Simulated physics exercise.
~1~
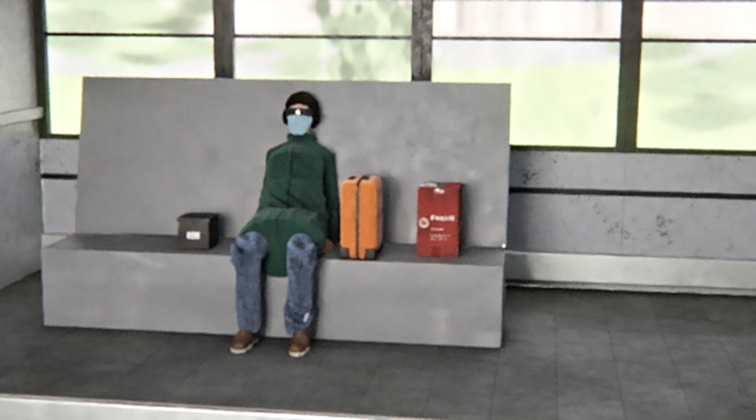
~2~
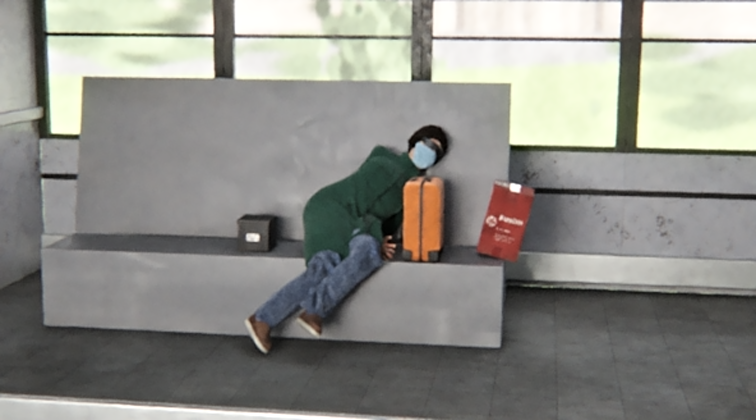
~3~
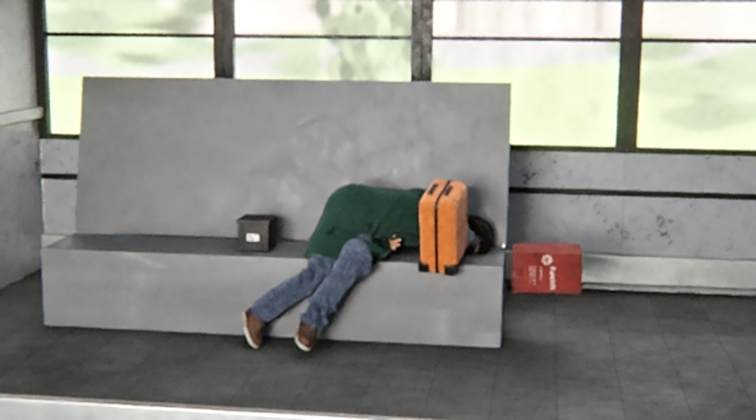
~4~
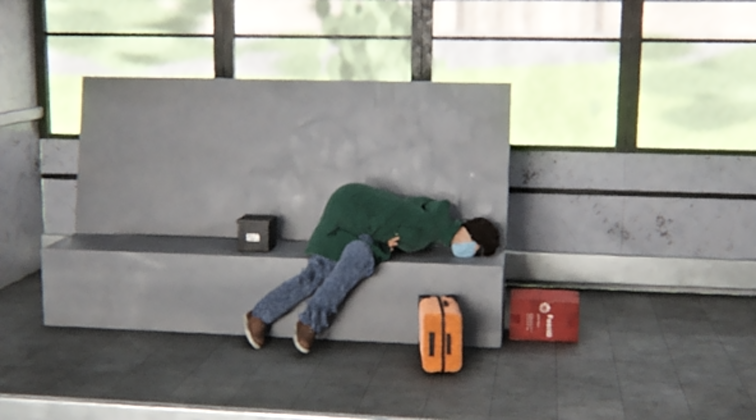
Masked commuter slumping right across a grey bench, red pack then orange case tumbling off, small black box staying on.
